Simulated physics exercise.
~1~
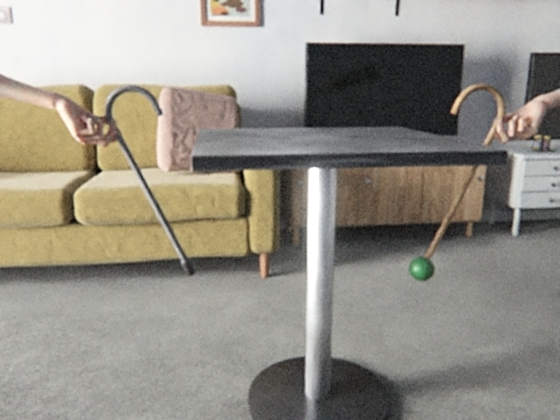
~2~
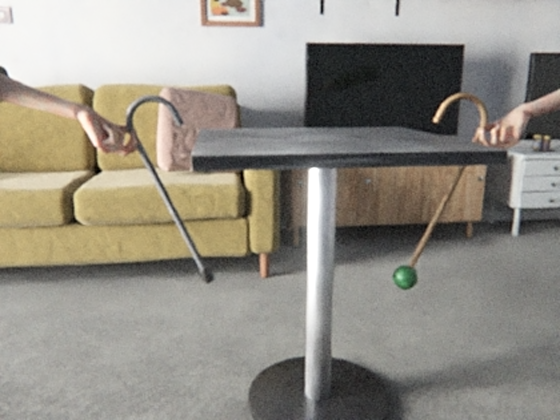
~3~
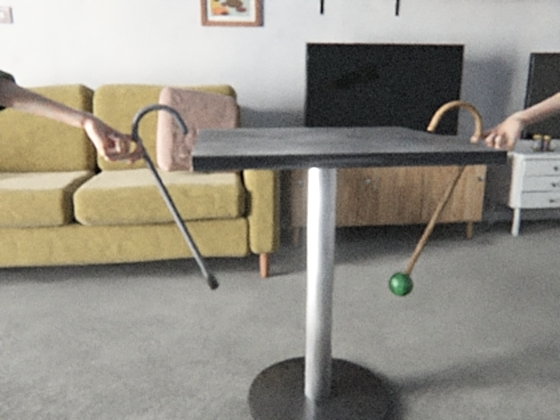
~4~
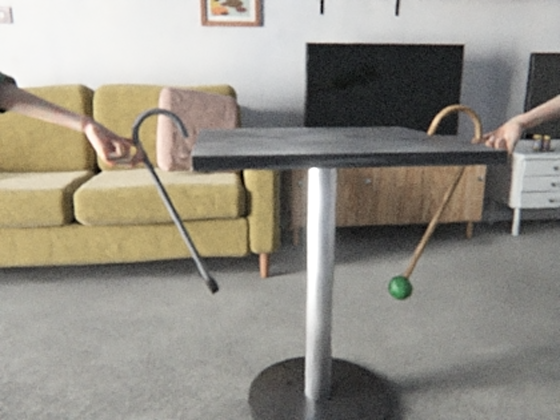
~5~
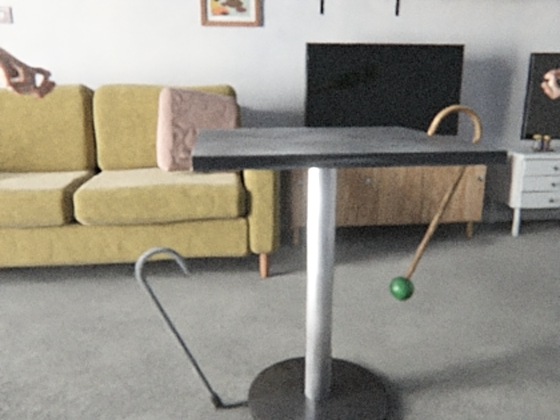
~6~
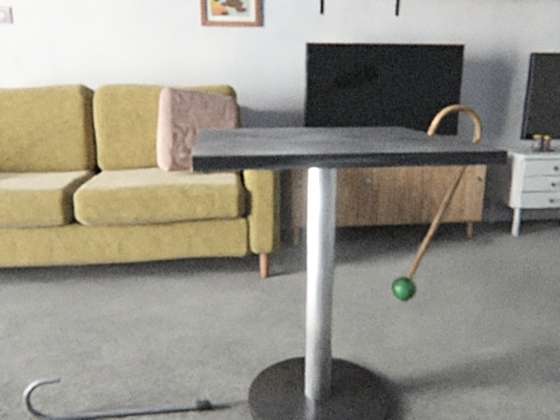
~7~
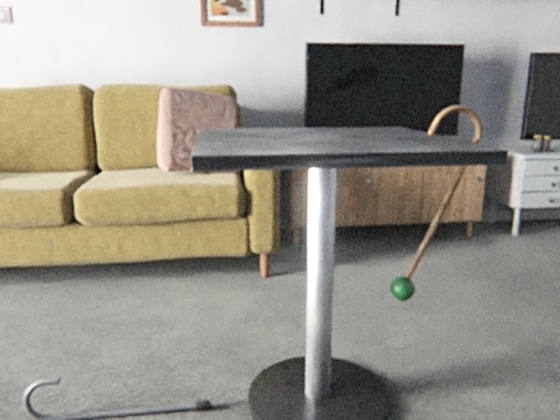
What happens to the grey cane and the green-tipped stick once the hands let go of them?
The grey cane drops past the table's edge and ends up lying on the floor. The green-tipped stick stays hooked on the right edge of the table.
